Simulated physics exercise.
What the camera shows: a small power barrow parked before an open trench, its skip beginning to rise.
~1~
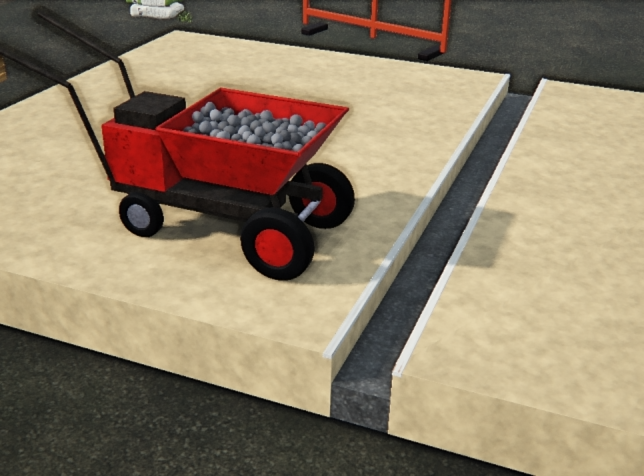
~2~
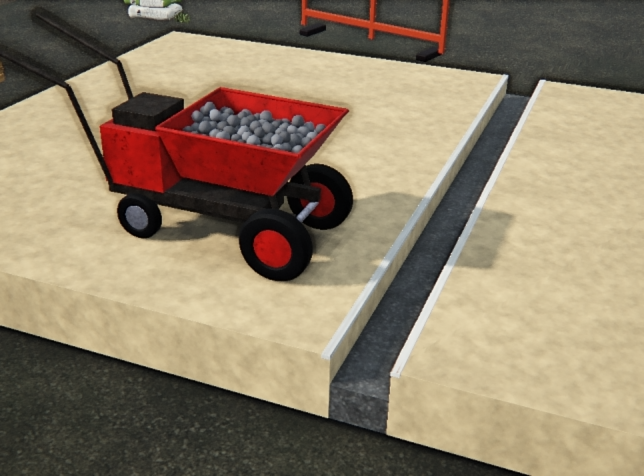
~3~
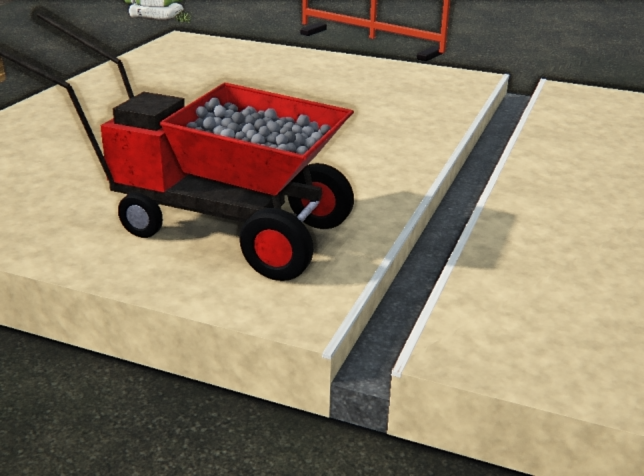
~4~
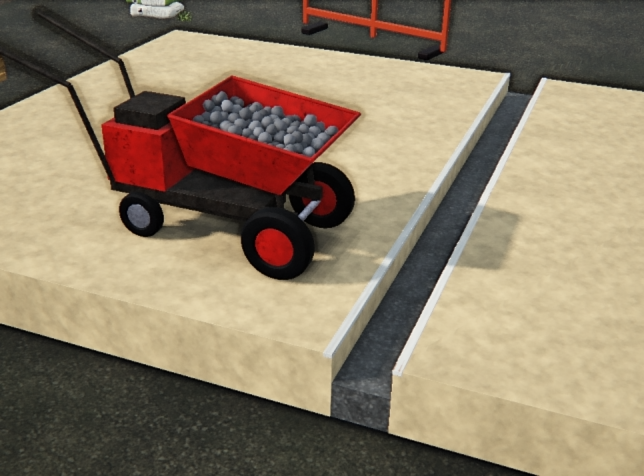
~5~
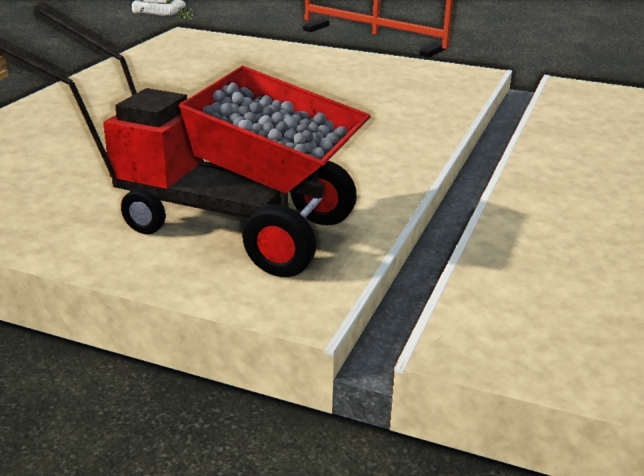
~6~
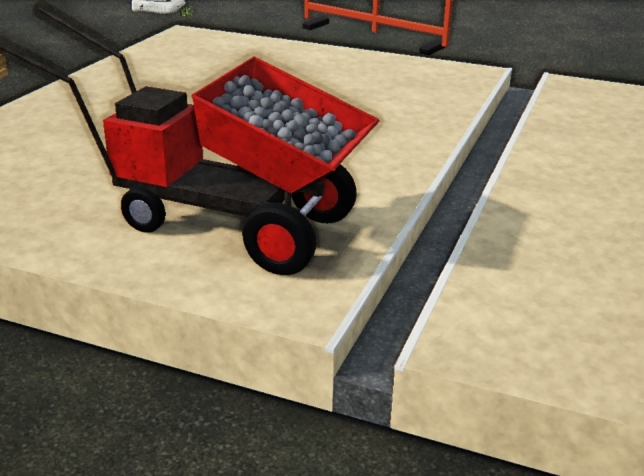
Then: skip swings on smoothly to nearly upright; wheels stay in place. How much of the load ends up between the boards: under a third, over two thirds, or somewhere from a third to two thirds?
Mostly in, above two thirds.
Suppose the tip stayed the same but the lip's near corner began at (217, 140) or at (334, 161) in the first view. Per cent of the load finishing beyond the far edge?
I'd expect close to 0 per cent and then close to 60 per cent.
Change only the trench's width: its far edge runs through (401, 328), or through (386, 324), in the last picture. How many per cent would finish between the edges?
In order, some 60 and some 40 percent.
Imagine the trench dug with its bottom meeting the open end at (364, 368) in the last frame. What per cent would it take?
60 %.
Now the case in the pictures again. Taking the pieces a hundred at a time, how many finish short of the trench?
0 %.
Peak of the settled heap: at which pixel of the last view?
Roughly at (418, 251).
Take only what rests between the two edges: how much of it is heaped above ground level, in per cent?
Estimate: Near 20 per cent.
Shortly afterwards, skip tipped steeply; the whole lot in the skip.
Next, skip tipped right over; the bulk in the skip; near a quarter in or heaped over the trench; a little beyond it; only a few falling.
Some moments later, skip tipped right over; a little in the skip; the bulk in or heaped over the trench; near a quarter beyond it.
In the end, skip tipped right over; only a few in the skip; only a few short of the trench; the bulk in or heaped over the trench; near a quarter beyond it.
